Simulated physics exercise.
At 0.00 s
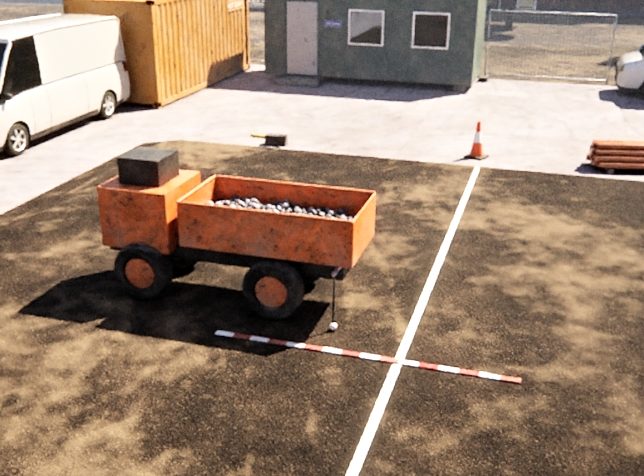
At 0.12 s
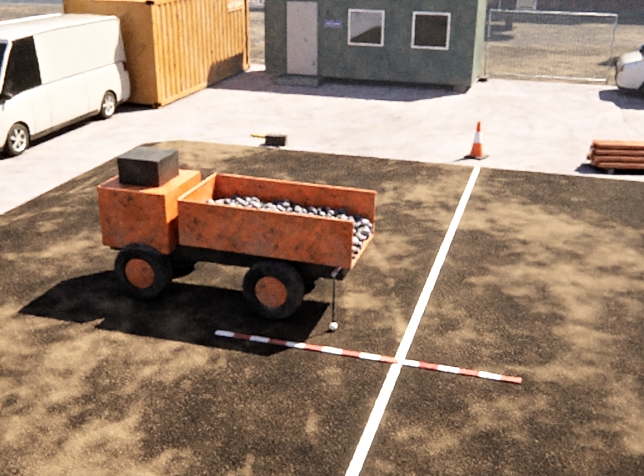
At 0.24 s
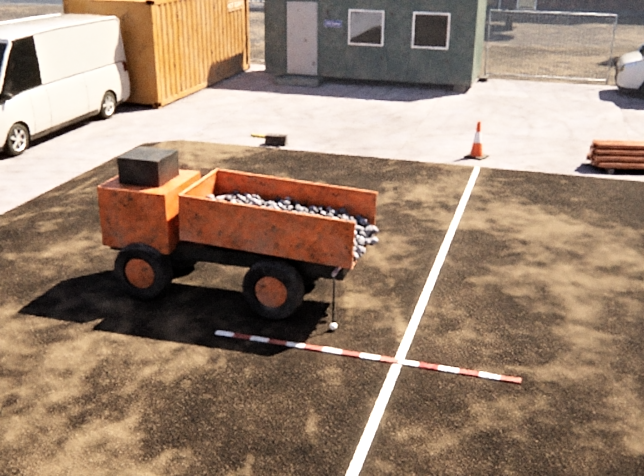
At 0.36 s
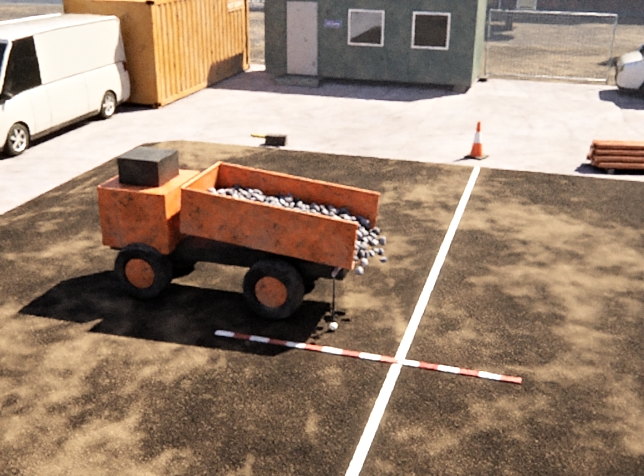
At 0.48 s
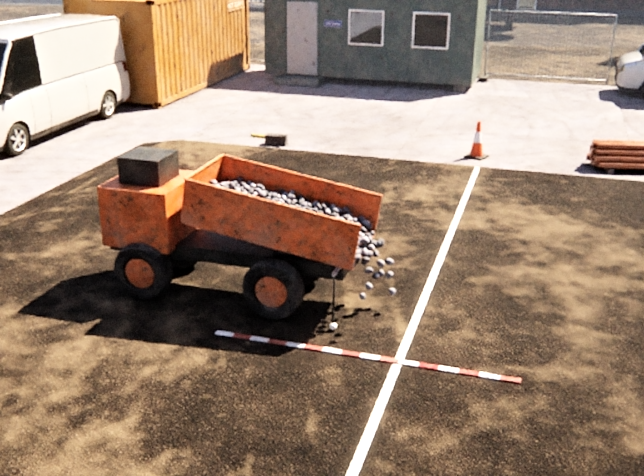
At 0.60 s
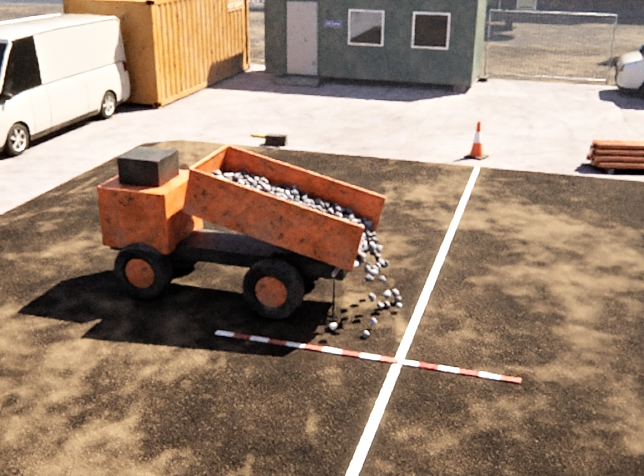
An orange dump truck stood on a dirt yard as its open-backed bed, full of grey stones, slowly tilted up at the front, and some stones slid off the right end onto the ground.
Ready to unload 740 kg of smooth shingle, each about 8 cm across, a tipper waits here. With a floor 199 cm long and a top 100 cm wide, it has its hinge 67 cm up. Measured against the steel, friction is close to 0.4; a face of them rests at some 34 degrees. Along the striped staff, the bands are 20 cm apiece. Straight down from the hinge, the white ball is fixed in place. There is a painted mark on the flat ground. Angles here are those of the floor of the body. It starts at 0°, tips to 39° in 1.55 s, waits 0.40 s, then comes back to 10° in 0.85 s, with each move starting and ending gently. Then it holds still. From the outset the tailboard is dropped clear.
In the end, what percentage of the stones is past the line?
Roughly 65 percent of the stones.
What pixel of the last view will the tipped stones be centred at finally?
Their middle is at about (439, 318).
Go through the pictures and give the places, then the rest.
In the first picture, lip at (352, 268), floor tilted 0°, highest stones at (259, 207).
In the second picture, lip at (352, 268), floor tilted 1°, highest stones at (255, 205); the stones move at 0.2 m/s on average.
In the third picture, lip at (352, 268), floor tilted 3°, highest stones at (244, 200); 1 % has left.
In the fourth picture, the body is at 5°, its lip at (352, 269); the top of the load is at (236, 195); 1 % has left.
In the fifth picture, the body is at 9°, its lip at (352, 270); the top of the load is at (227, 187); 2 % has left.
In the sixth picture, lip at (352, 271), floor tilted 13°, highest stones at (222, 177); 3 % has left.
After 1.2 s the floor is at 33°; 83 % in the body, 17 % short of the line; the foremost stones are at (408, 315).
After 1.6 s the floor is at 39°; 44 % in the body, 43 % short of the line, 12 % past the line; the foremost stones are at (451, 325).
After 3.2 s the floor is at 10°; 0 % in the body, 33 % short of the line, 67 % past the line; the foremost stones are at (586, 355).
After 5.9 s the floor is at 10°; 0 % in the body, 33 % short of the line, 67 % past the line; the foremost stones are at (586, 355).
